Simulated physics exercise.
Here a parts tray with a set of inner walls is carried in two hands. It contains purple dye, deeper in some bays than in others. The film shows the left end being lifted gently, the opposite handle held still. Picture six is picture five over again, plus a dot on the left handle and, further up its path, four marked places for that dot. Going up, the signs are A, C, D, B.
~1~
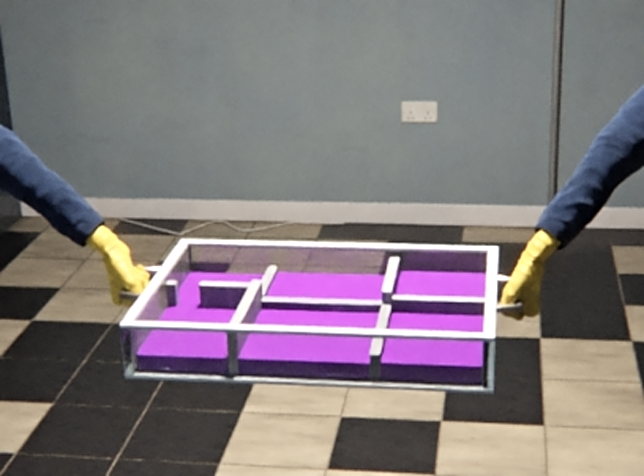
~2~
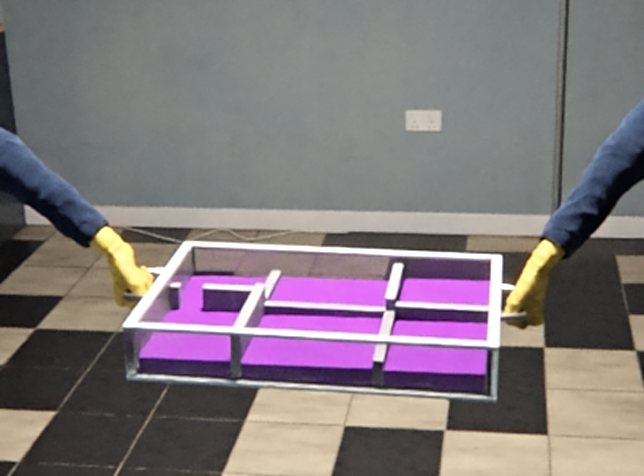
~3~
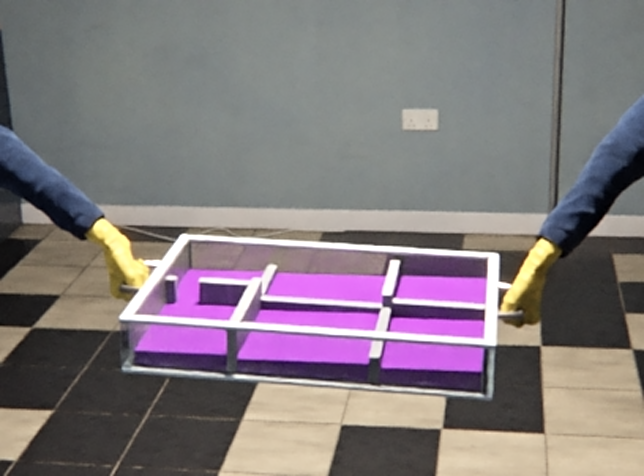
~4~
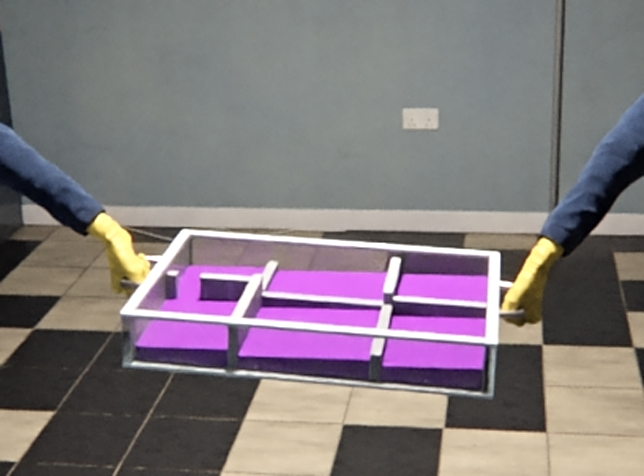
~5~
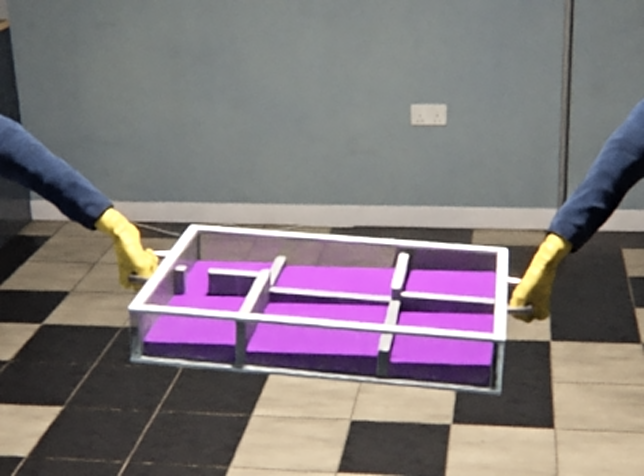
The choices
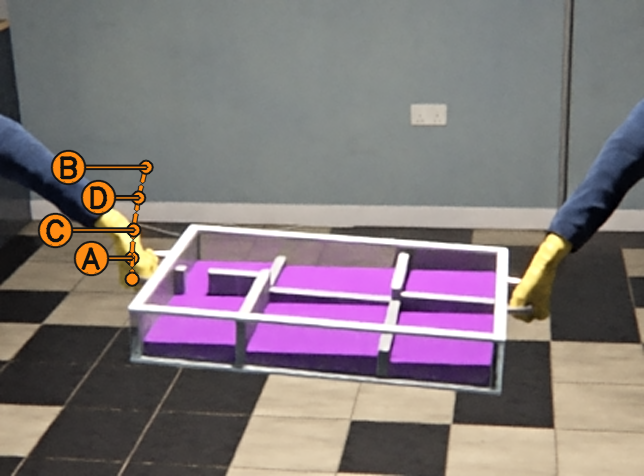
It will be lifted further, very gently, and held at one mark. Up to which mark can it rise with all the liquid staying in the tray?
D is the one.
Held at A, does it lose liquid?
No, that is safe.
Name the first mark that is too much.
It is B.
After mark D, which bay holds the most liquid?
That is the front right bay.
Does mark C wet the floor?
No, not at all.
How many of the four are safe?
Three of the four.
On the marked copy, A at (131, 258); B at (146, 167); C at (133, 230); D at (138, 197).
If A is chosen, nothing spills; the front middle bay holds the most.
If B is chosen, about 4 % goes over the rim.
If C is chosen, nothing spills; the front right bay holds the most.
If D is chosen, nothing spills; the front right bay holds the most.
